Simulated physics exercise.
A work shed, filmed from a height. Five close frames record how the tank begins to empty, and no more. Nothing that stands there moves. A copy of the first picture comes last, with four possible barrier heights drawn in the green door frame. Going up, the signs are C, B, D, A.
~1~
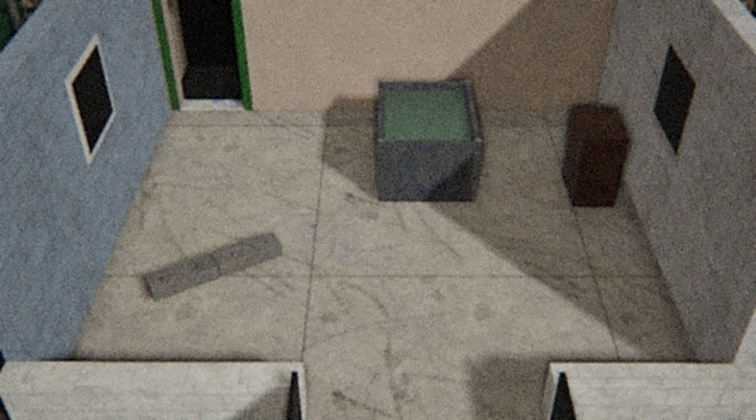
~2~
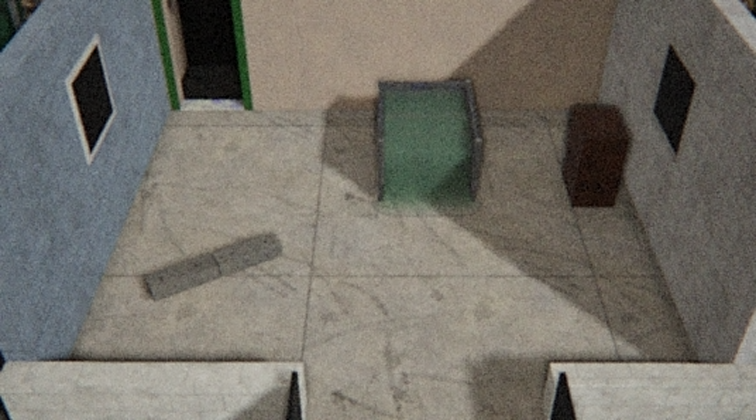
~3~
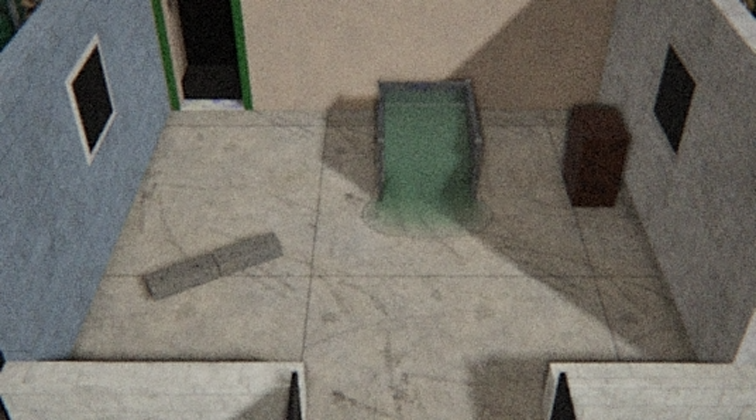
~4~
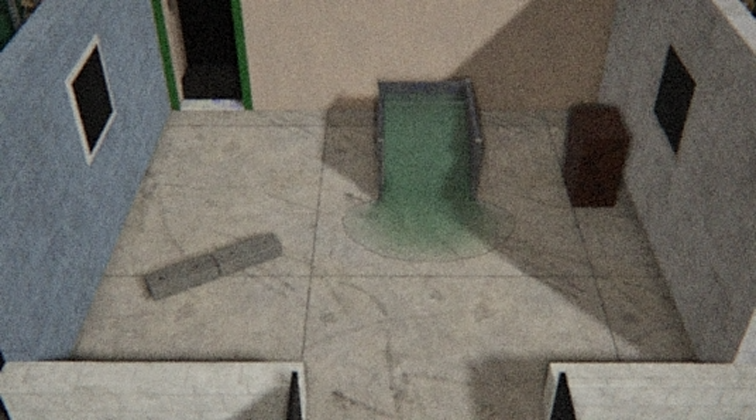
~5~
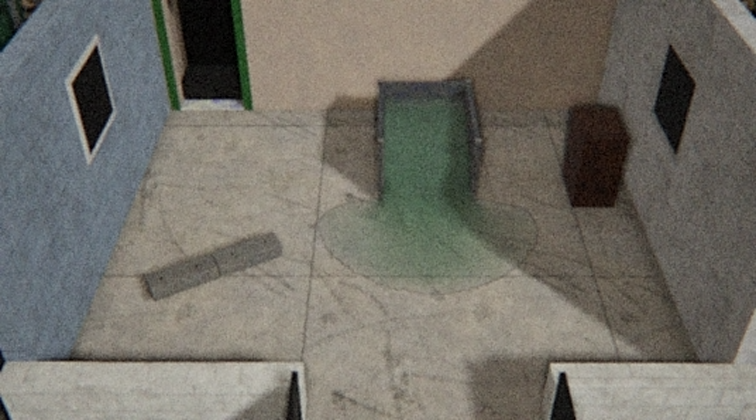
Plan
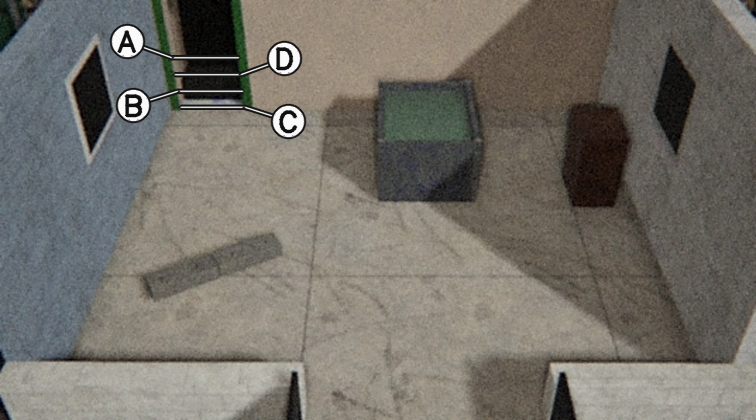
The clip shows a work shed seen from above, with a green doorway, a dark brown block and a grey slab, as the front of a tank opens and green water pours out, spreading forward and sideways across the floor.
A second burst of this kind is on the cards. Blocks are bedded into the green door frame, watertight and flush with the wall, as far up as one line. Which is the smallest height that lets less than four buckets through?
C.
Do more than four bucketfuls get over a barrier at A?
No, not at all.
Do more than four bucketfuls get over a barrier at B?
No, not at all.
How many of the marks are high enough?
All of the four.
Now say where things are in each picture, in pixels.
Water in the tank at rest, its middle at (426, 117); foot of the green doorway at (213, 110); open gate at (427, 359).
Water covers 1 % of the ground and shows as far out as (381, 204).
Water covers 3 % of the ground and shows as far out as (371, 218).
Water covers 6 % of the ground and shows as far out as (381, 248).
Water covers 10 % of the ground and shows as far out as (456, 286).
On the marked copy, A at (205, 57); B at (210, 91); C at (212, 107); D at (207, 74); from the bottom up C, B, D, A.
With A, nothing gets over.
With B, nothing gets over.
With C, nothing gets over.
With D, nothing gets over.
